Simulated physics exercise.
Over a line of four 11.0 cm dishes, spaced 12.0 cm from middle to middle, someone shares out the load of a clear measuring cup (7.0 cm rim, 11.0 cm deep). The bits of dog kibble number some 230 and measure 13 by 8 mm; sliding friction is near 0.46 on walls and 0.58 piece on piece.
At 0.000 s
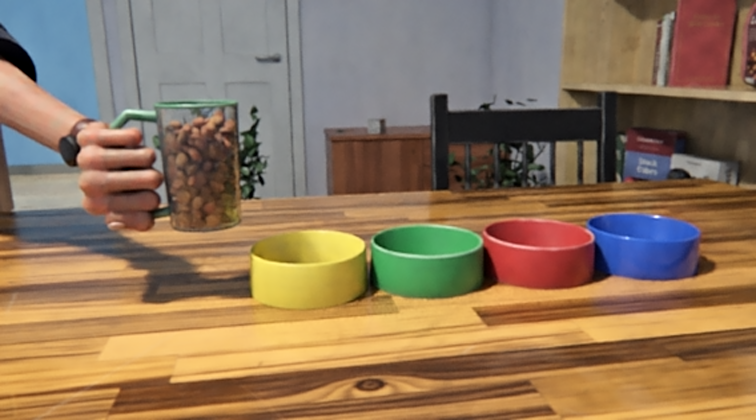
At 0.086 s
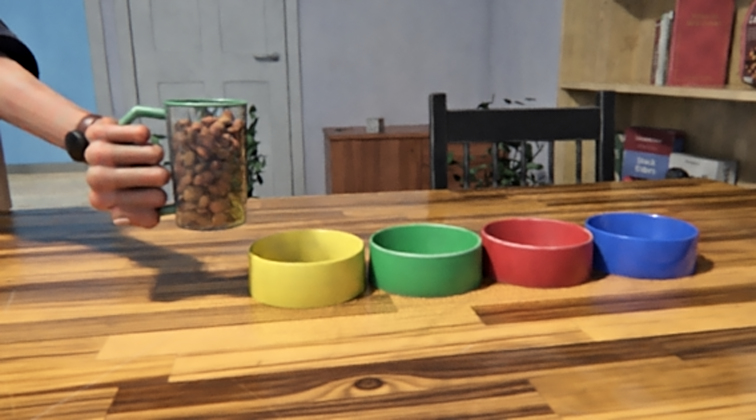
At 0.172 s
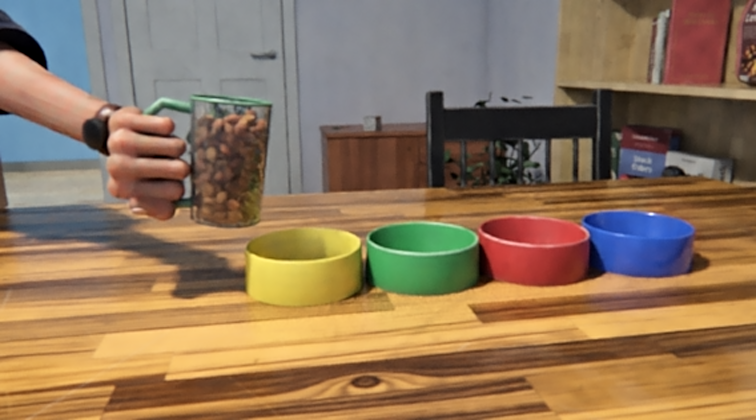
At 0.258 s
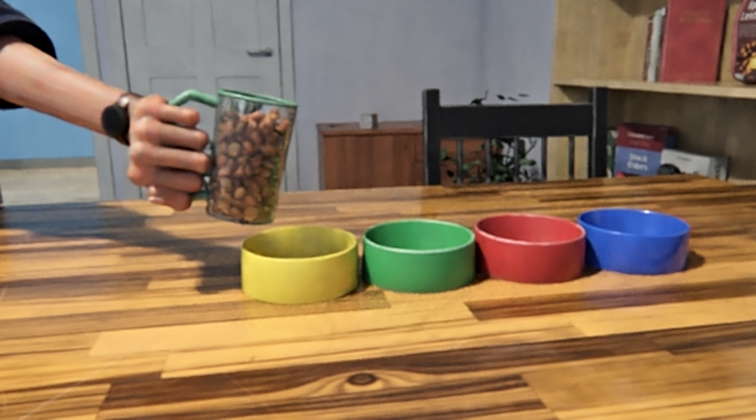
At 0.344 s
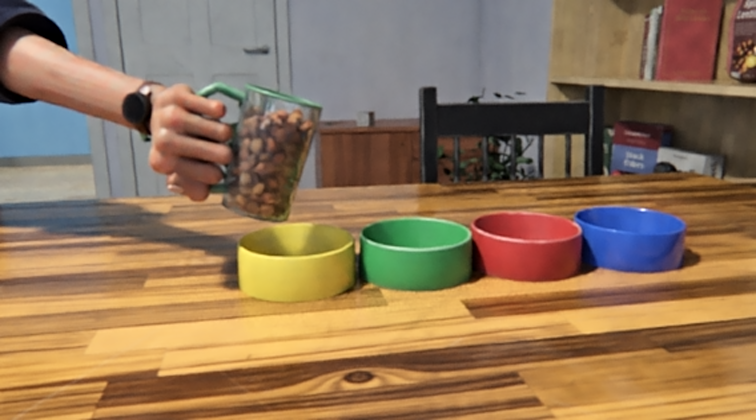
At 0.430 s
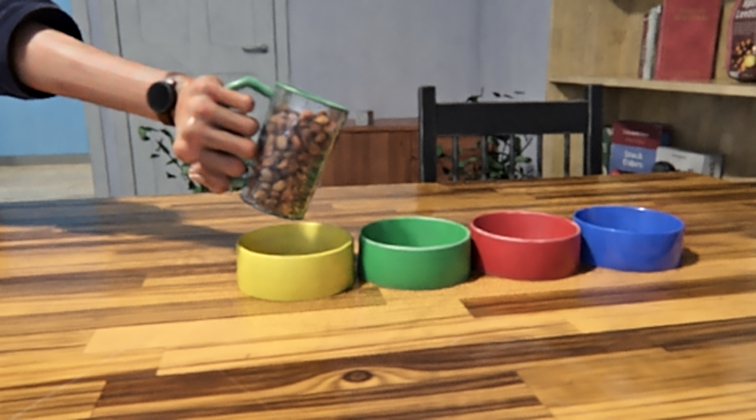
A hand carrying a clear cup of brown kibble rightward above a wooden table, tilting it over the yellow dish beside green, red and blue ones.
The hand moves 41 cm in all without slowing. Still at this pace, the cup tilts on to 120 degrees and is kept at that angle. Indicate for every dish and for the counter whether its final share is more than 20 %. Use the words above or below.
Red - below; blue - above; green - below; yellow - below; counter - below.
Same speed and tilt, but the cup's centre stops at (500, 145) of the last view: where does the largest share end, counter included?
The biggest share ends at red.
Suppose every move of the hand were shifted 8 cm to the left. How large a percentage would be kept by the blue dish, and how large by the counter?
Then I'd expect blue at 30 and the counter at 30.
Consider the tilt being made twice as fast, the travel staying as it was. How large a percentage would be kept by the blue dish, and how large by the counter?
Shares: Blue dish 40, counter 10.
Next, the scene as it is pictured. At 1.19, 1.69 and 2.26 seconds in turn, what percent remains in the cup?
100, 95, 30.
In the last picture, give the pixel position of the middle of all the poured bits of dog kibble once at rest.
My guess is close to (633, 234).
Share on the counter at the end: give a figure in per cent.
Close to 0 per cent, give or take.
After 1.19 s, tilt 68 degrees; cup holds 100 %.
After 1.69 s, tilt 98 degrees; cup holds 95 %, blue 5 %.
After 2.26 s, tilt 120 degrees; cup holds 30 %, blue 70 %.
At rest (3.2 s), red 0 %, blue 100 %, green 0 %, yellow 0 %, counter 0 %.
